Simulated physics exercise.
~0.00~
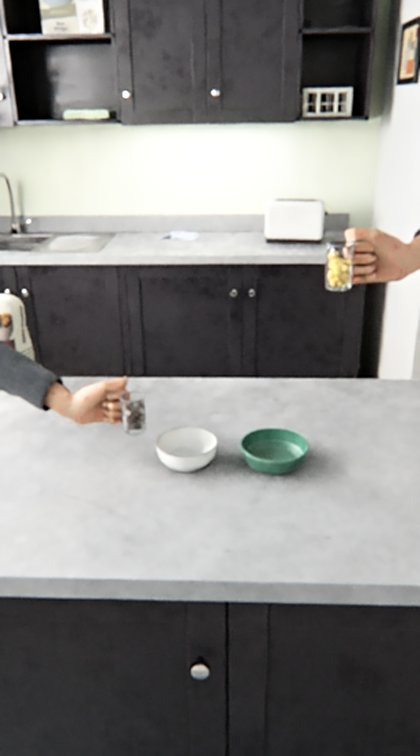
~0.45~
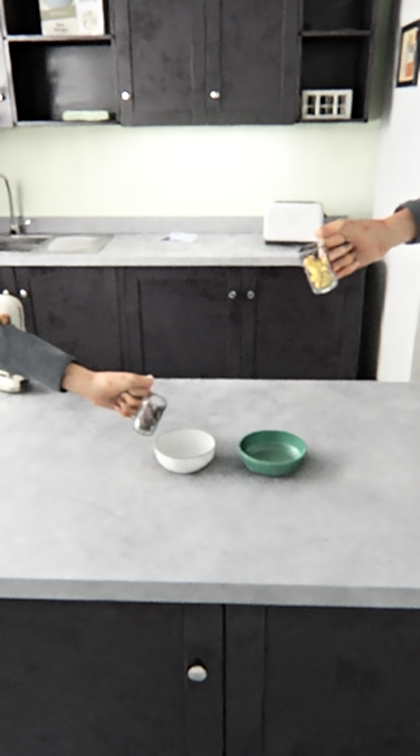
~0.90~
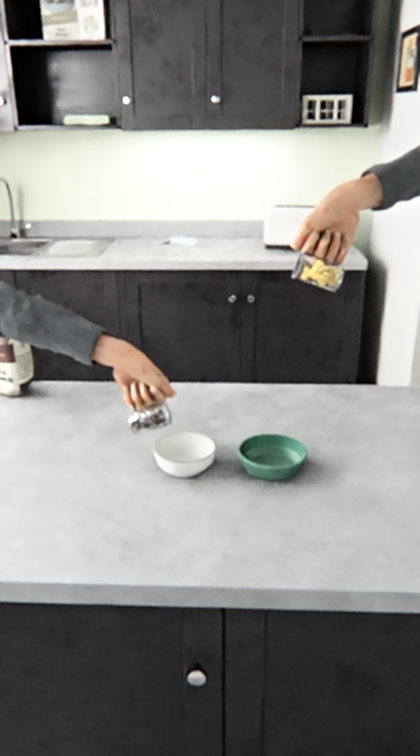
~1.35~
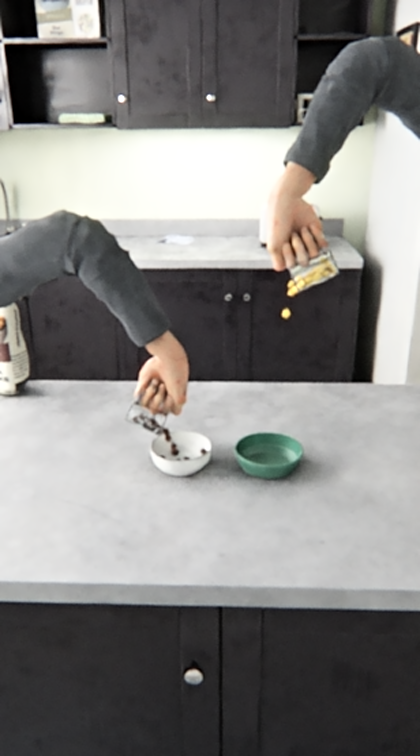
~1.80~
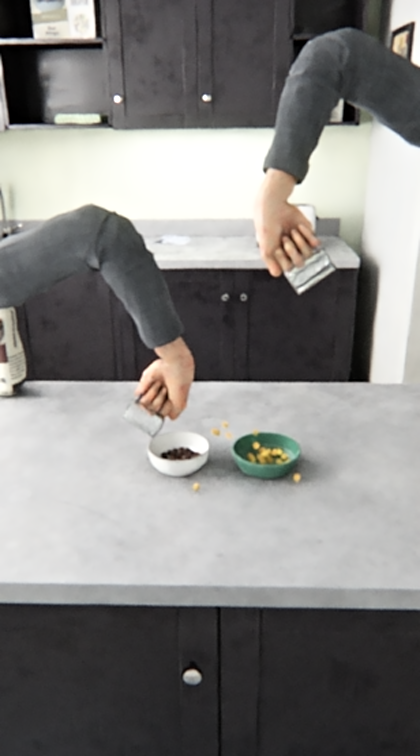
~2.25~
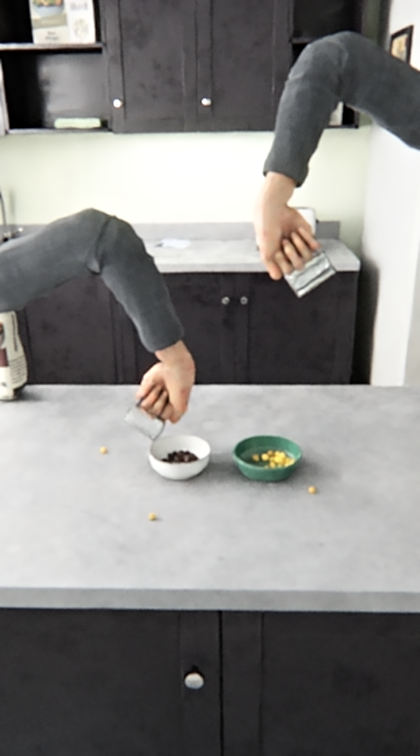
The clip shows two hands tipping small glass cups over a white bowl and a green bowl on a grey counter; the dark pieces poured from low on the left all settle in the white bowl, while several yellow pieces dropped from higher up scatter outside the green one.
